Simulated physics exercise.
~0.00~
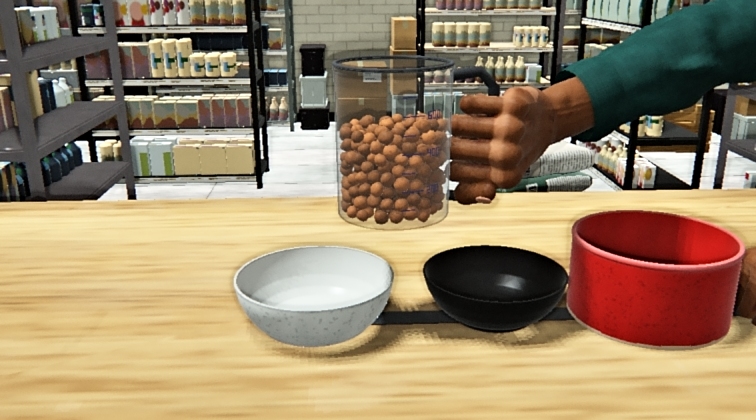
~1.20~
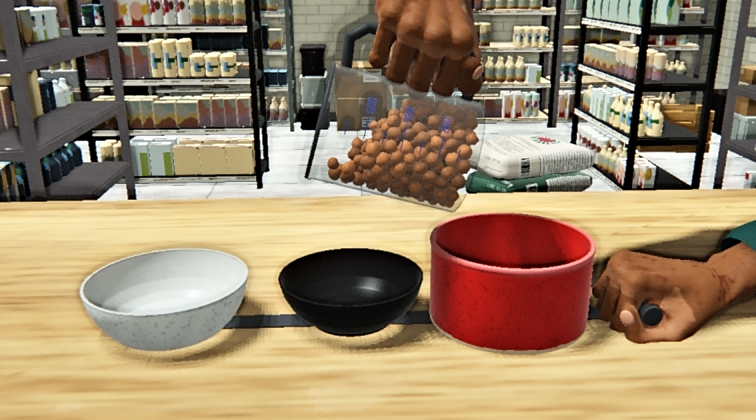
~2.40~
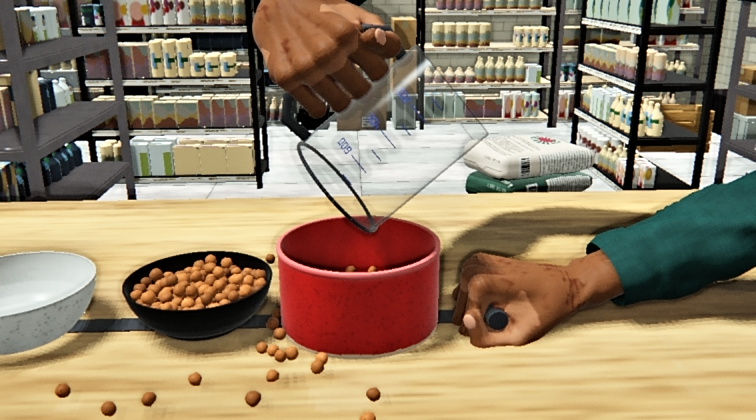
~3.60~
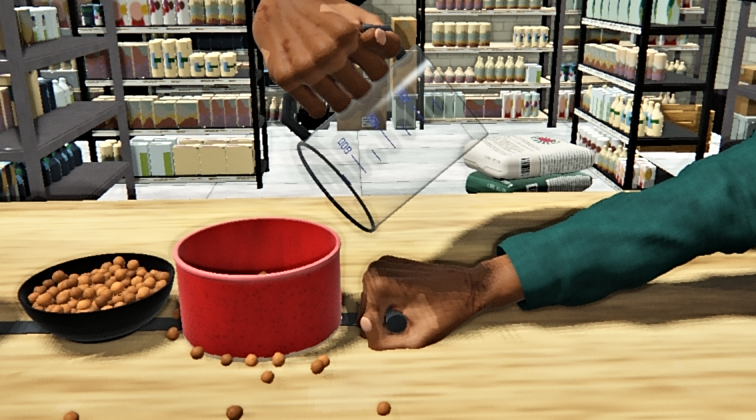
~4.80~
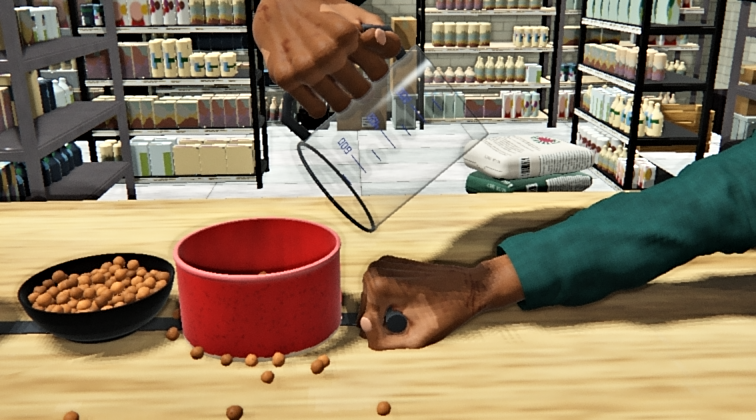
The footage shows one hand tipping a clear jug of hazelnuts while another draws a white bowl, a black bowl and a red pot leftward on a strip; most land in the black bowl, some in the pot, and a few scatter on the table as the jug empties.
